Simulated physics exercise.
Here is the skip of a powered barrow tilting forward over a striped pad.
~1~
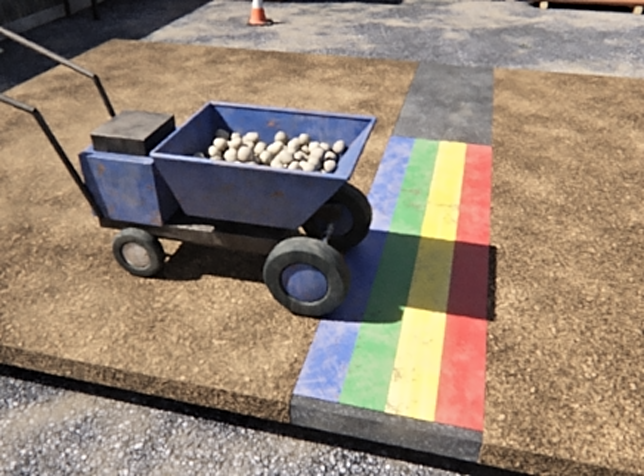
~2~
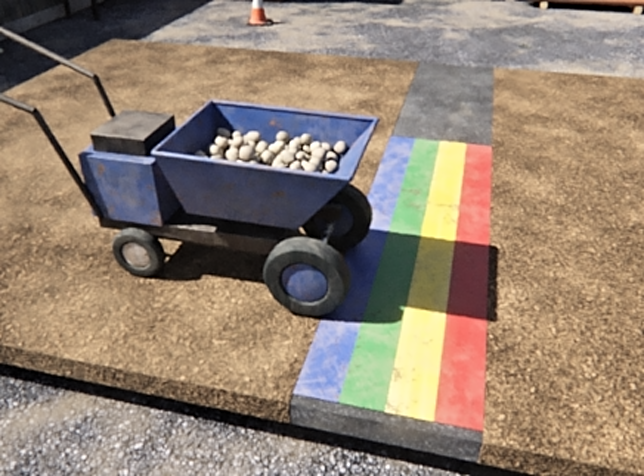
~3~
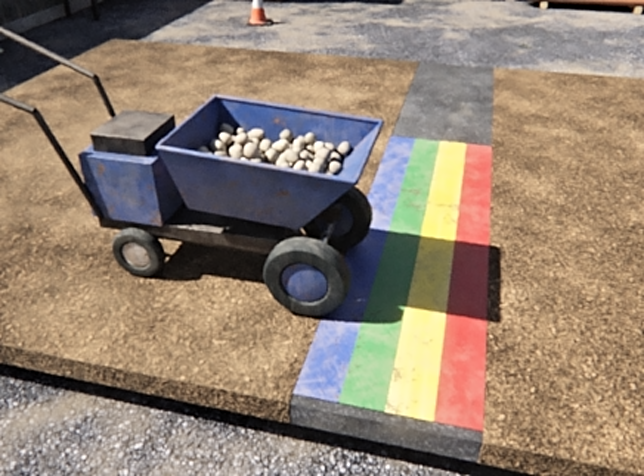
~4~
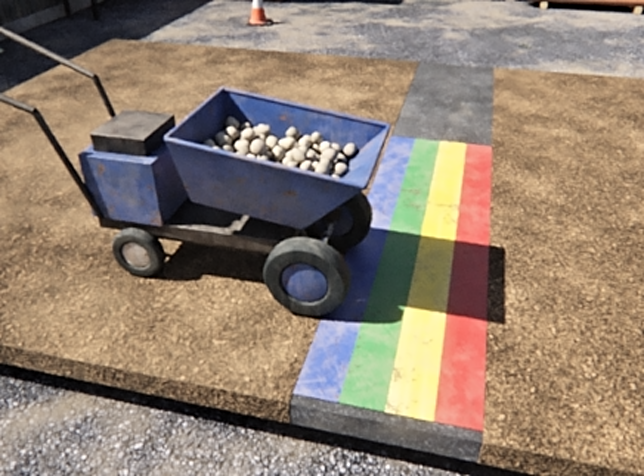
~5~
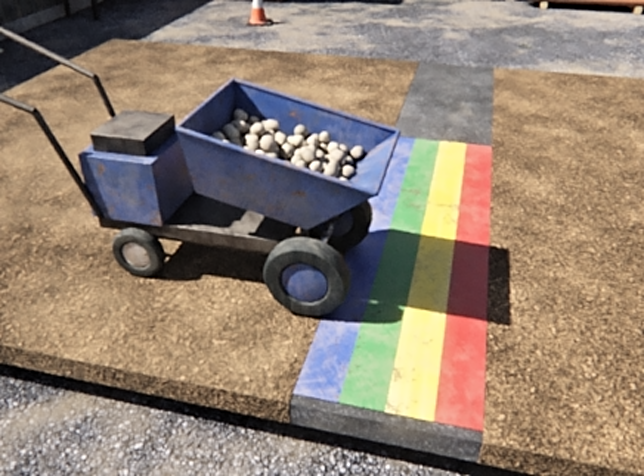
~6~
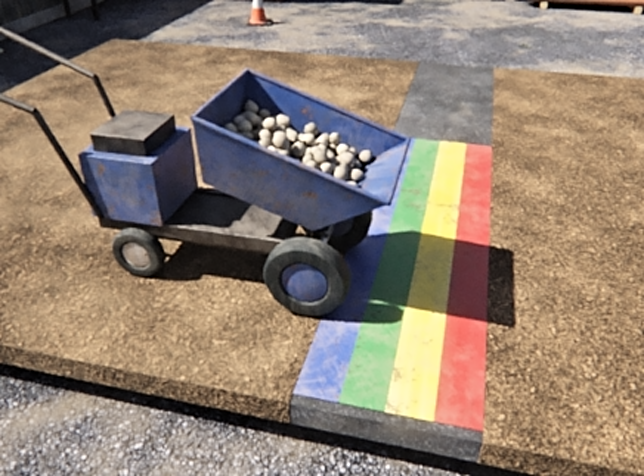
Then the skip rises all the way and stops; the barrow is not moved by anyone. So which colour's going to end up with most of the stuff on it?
Most of it lands on red.
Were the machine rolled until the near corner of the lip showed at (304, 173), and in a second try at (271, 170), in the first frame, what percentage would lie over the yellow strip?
The first spot gives roughly 30 %; the second gives roughly 30 %.
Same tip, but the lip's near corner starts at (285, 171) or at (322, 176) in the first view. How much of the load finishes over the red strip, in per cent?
It works out to 20 per cent in the first case and 30 per cent in the second.
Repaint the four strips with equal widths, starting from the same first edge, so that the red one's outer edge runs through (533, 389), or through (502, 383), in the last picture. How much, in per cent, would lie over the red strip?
Roughly 30 percent first, then roughly 30 percent.
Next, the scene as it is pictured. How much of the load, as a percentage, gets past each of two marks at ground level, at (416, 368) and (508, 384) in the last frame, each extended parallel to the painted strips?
I'd say about 80 and about 30 in a hundred.
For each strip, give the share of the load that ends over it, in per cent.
Blue strip about 0 per cent, green strip about 0 per cent, yellow strip about 10 per cent, red strip about 30 per cent.
Just after the last frame, skip tipped steeply; every one in the skip.
A moment on, skip tipped right over; roughly two thirds in the skip; just a few over the yellow strip; roughly a quarter over the red strip; about a tenth off the paint.
Further on, skip tipped right over; roughly a quarter in the skip; about a tenth over the yellow strip; roughly a third over the red strip; roughly a third off the paint.
When it is over, skip tipped right over; roughly a quarter in the skip; not one over the blue strip; not one over the green strip; about a tenth over the yellow strip; roughly a third over the red strip; roughly a third off the paint.
